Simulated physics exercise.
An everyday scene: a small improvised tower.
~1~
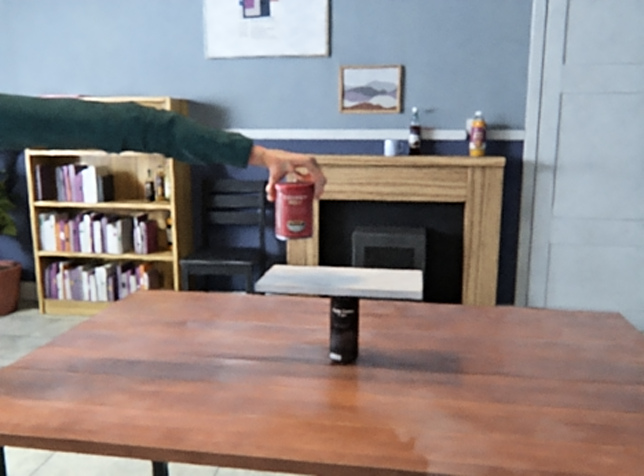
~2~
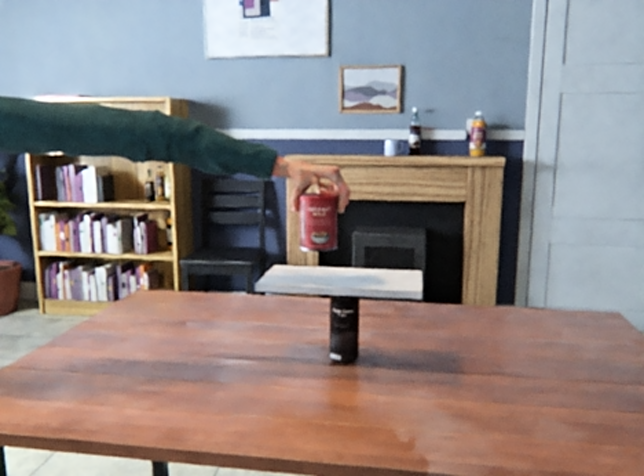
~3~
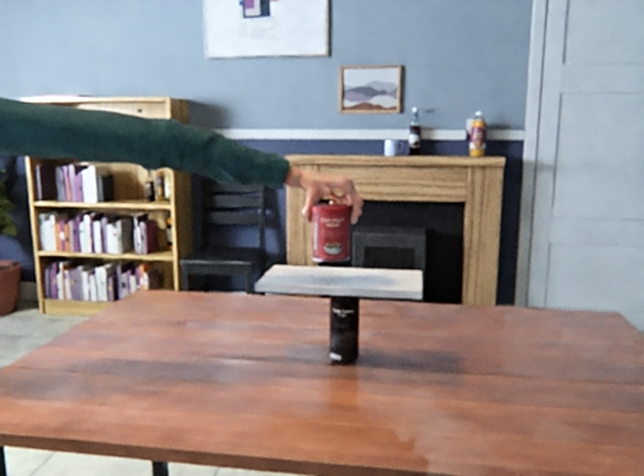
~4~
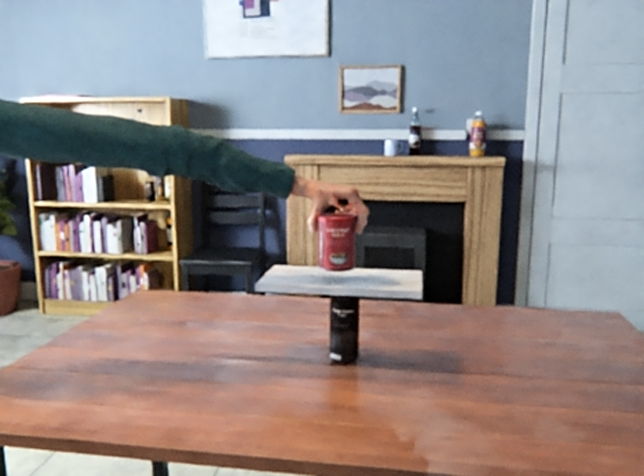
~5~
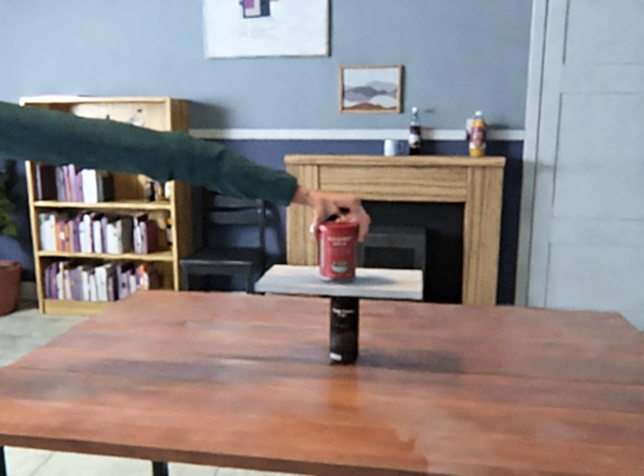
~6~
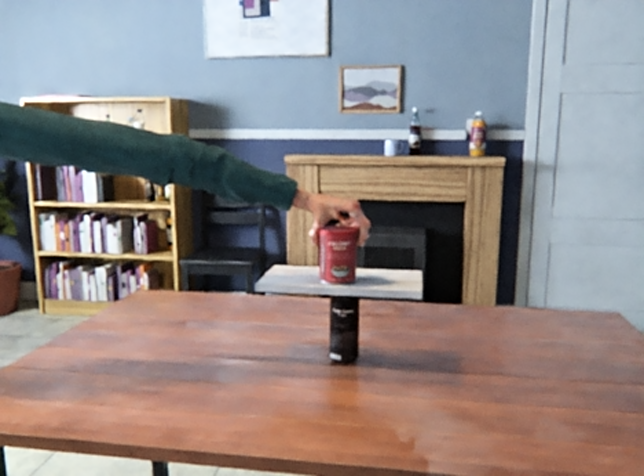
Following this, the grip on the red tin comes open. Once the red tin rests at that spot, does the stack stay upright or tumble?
My guess is it stays in place.
Then, 0.30 s after the last picture, nothing has stirred.
Then, 1.00 s after the last picture, red tin resting near (338, 255).
At rest, all 3 in place. Seen from the same camera at the end, red tin near (338, 255). The stack holds.
